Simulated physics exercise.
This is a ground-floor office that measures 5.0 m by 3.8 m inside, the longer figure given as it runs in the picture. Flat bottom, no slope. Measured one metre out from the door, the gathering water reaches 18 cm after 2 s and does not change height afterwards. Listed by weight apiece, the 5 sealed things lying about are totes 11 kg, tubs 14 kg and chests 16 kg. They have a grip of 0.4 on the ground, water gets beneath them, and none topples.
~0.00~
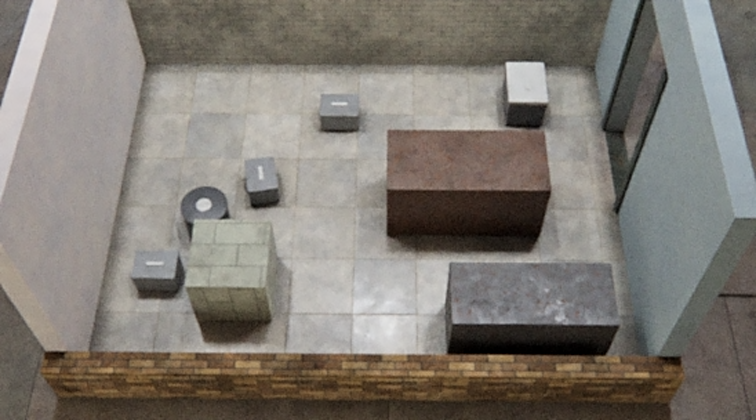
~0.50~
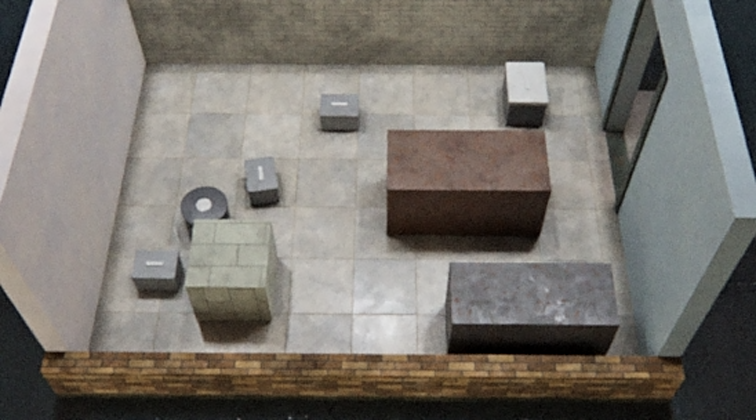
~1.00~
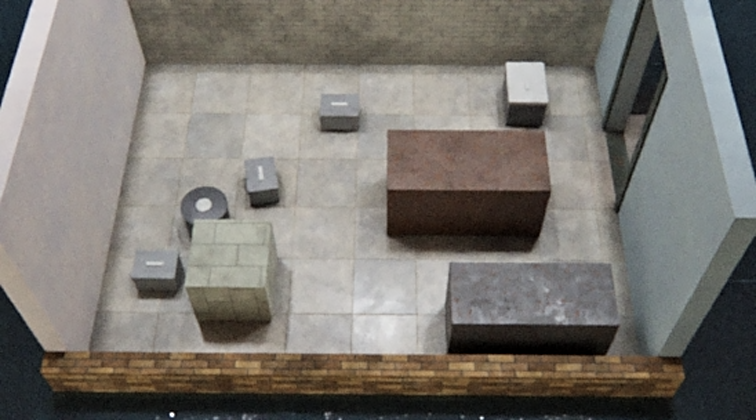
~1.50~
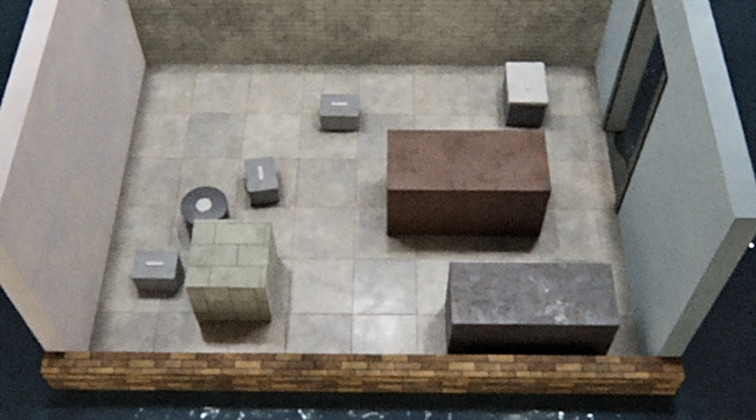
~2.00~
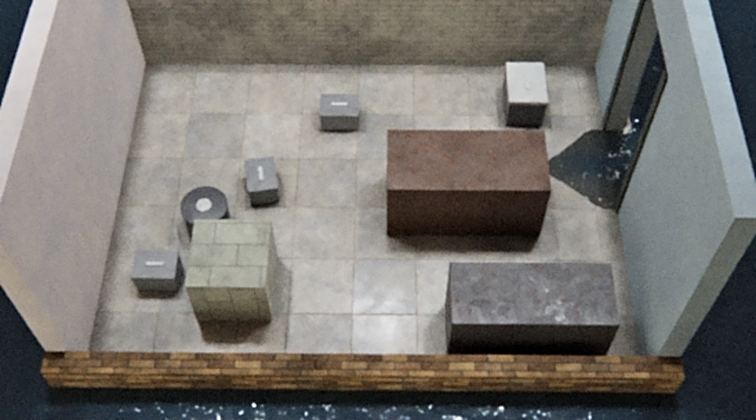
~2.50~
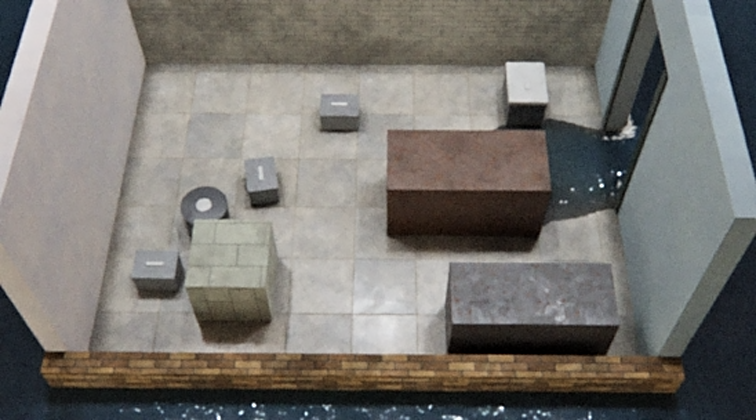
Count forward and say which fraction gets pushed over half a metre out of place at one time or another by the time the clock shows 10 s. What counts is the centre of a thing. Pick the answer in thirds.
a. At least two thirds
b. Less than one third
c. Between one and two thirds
Option b: Less than one third.
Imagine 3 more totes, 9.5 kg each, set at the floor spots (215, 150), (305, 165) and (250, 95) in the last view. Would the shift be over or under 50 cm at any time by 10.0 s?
The first one stays inside the mark, the next stays inside the mark, and the last stays inside the mark.
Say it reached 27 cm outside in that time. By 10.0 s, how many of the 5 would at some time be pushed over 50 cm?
In that case the number is 3.
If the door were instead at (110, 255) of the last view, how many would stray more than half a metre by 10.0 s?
The count would be 3.
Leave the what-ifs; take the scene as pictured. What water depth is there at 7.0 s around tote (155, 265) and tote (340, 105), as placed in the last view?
Depths: Near 0 cm, then near 4 cm.
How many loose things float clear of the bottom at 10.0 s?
I'd say 0 of them.
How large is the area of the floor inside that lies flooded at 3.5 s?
My estimate is roughly 4.0 m2.
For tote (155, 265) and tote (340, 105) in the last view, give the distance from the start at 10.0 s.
Respectively 0 and 5 cm.
After 3.5 s 0 of 5 are over 50 cm from their spots; 0 afloat.
After 4.5 s 0 of 5 are over 50 cm from their spots; 0 afloat.
After 7.0 s 0 of 5 are over 50 cm from their spots; 0 afloat.
After 10.0 s 1 of 5 are over 50 cm from their spots, and 1 have been at some point; 0 afloat.
